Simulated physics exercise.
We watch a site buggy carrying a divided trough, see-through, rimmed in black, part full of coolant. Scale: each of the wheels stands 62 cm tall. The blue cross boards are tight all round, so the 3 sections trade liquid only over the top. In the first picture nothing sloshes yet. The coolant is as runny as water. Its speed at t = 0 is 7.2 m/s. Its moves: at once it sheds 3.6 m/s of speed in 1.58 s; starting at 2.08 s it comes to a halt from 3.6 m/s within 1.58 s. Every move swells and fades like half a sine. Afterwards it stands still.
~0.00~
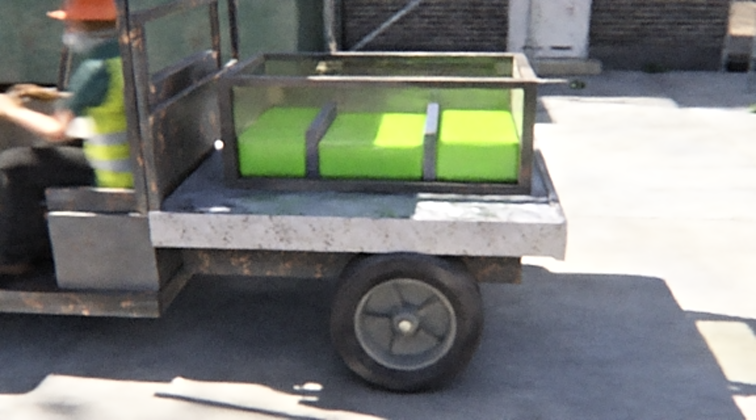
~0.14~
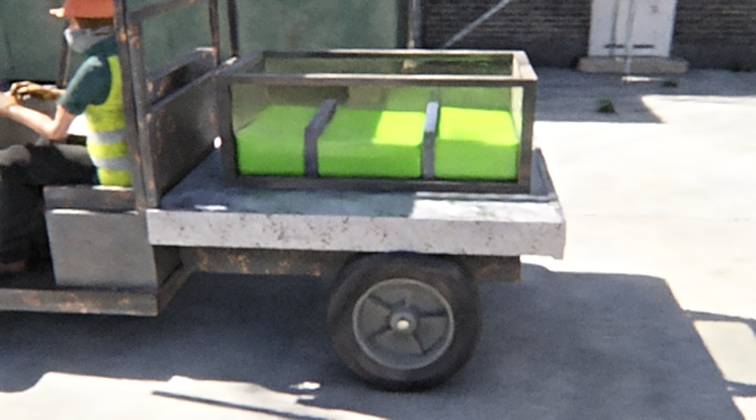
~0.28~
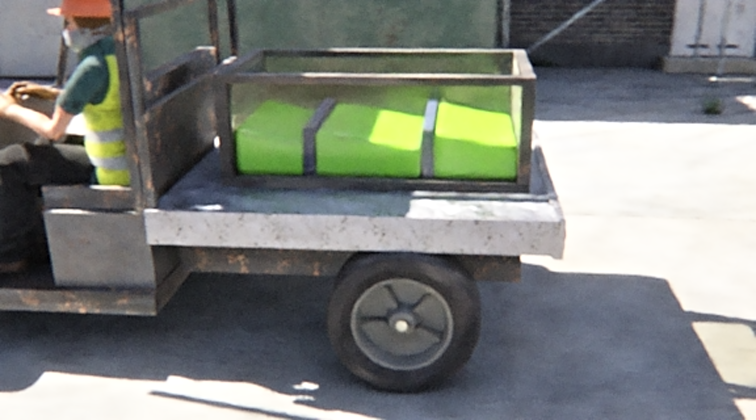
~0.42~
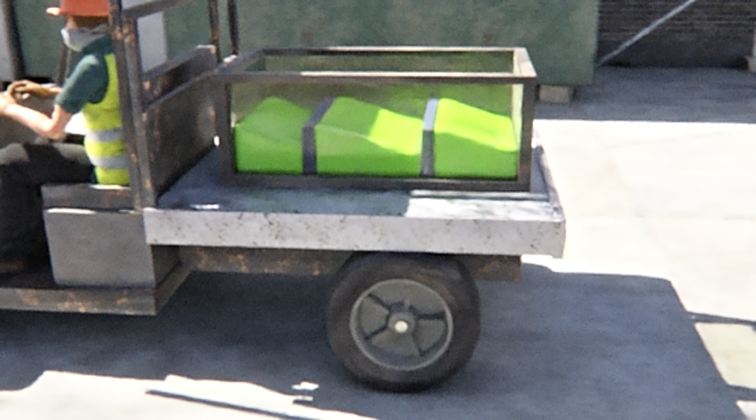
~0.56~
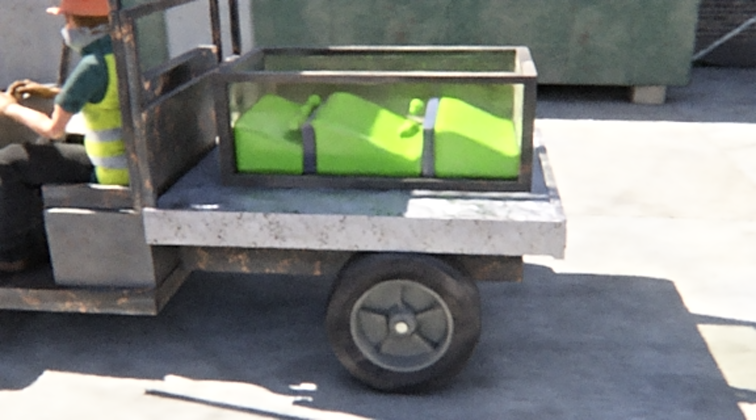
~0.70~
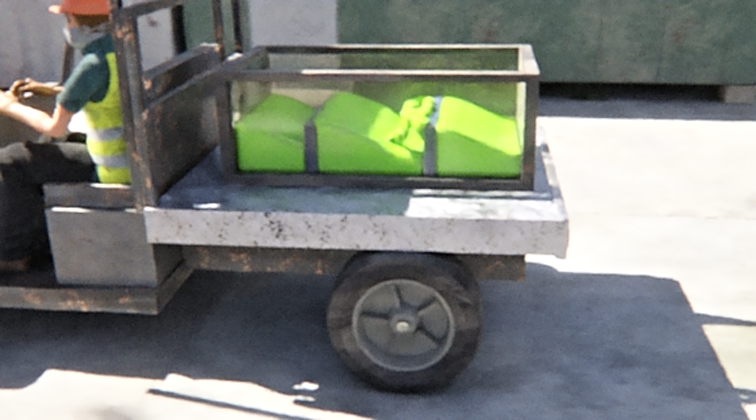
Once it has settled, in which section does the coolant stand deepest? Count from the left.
The first section from the left.
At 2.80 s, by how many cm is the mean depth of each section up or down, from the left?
From the left: 5 up, 2 down, 2 down.
After 1.60 s the mean depths from the left are 22, 16, 15 cm.
After 2.80 s the mean depths from the left are 22, 15, 15 cm.
After 4.20 s the mean depths from the left are 22, 16, 15 cm.
After 6.64 s the mean depths from the left are 20, 17, 15 cm.
